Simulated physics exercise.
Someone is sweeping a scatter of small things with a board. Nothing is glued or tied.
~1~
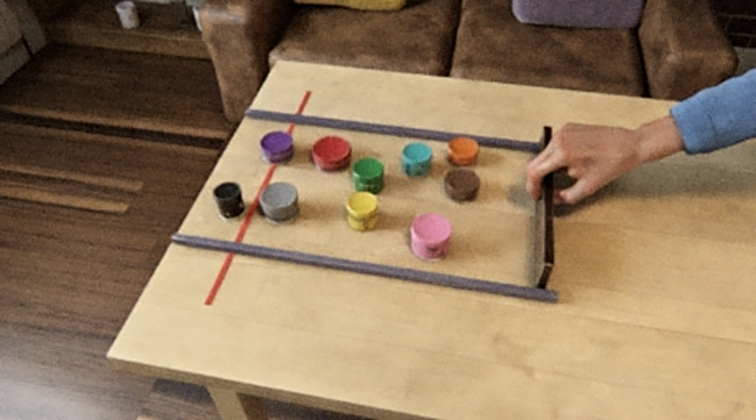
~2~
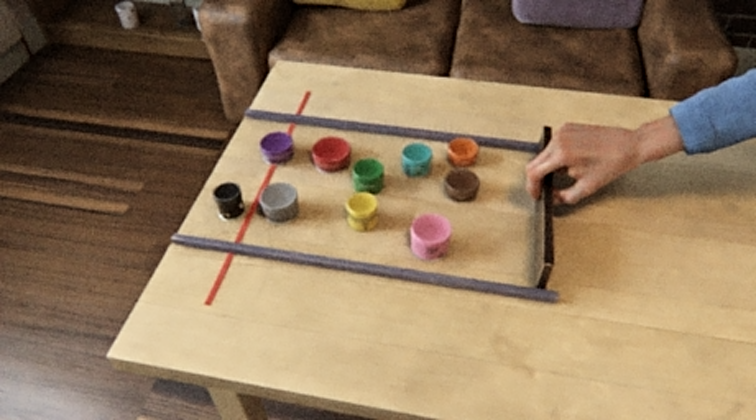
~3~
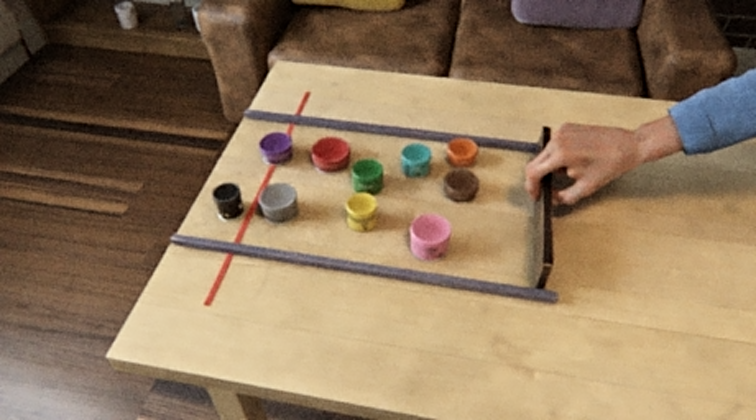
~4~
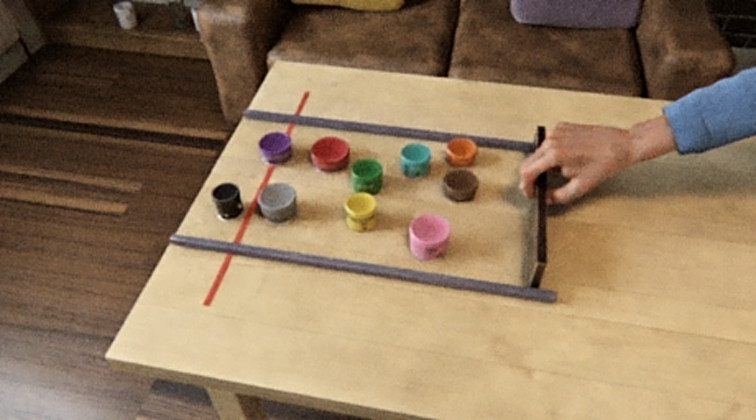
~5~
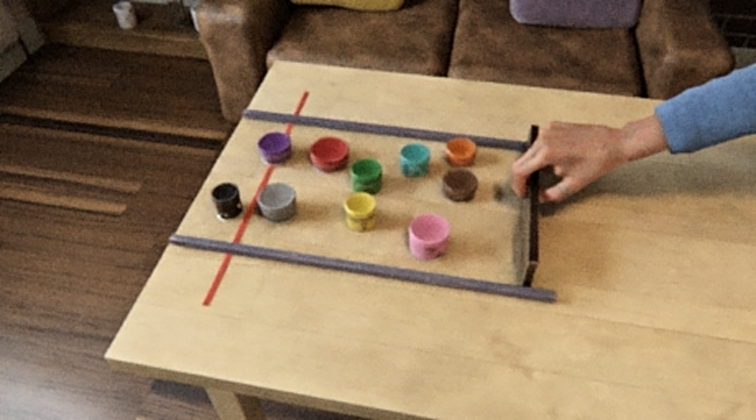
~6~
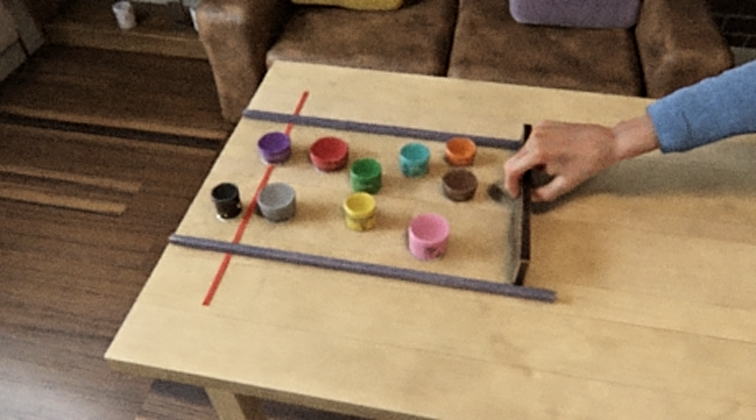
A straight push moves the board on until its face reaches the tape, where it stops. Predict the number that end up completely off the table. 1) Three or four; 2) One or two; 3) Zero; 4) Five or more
One or two (2).
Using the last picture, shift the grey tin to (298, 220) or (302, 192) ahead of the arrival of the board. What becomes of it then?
In turn it holds its place, then holds its place.
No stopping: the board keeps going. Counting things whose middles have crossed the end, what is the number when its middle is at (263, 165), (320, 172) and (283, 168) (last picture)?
Going through the three places, I get 2, 0 and 1.
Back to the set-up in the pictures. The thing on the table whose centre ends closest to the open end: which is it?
Result: Red tin.
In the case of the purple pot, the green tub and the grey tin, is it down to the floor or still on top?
Purple pot: Down; green tub: Still up; grey tin: Still up.
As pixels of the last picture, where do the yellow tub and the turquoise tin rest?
The yellow tub ends up near (240, 189), and the turquoise tin near (264, 141).
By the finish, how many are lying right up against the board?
5 end up touching it.
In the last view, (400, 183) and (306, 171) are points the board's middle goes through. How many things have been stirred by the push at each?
So 6, and at the other place 10.
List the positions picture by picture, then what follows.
In the first frame, black tin (230, 201); purple pot (278, 148); grey tin (280, 203); board (544, 201); tape (267, 179).
In the second frame, purple pot (277, 148); brown tin (462, 186).
In the third frame, grey tin (280, 204); turquoise tin (416, 161).
In the fourth frame, black tin (228, 202); orange tin (461, 154).
In the fifth frame, purple pot (275, 149); pink tin (429, 238).
In the sixth frame, black tin (227, 202); purple pot (275, 149); grey tin (278, 204); board (523, 199); tape (265, 179).
Soon after, none off yet; black tin at rest near (227, 202); purple pot at rest near (275, 149); grey tin at rest near (278, 204).
Then, none off yet; black tin moving near (220, 201); purple pot moved about its own width near (240, 145); grey tin moved about its own width near (253, 199).
By the end, the number that fall off is one or two; fallen, purple pot and black tin.
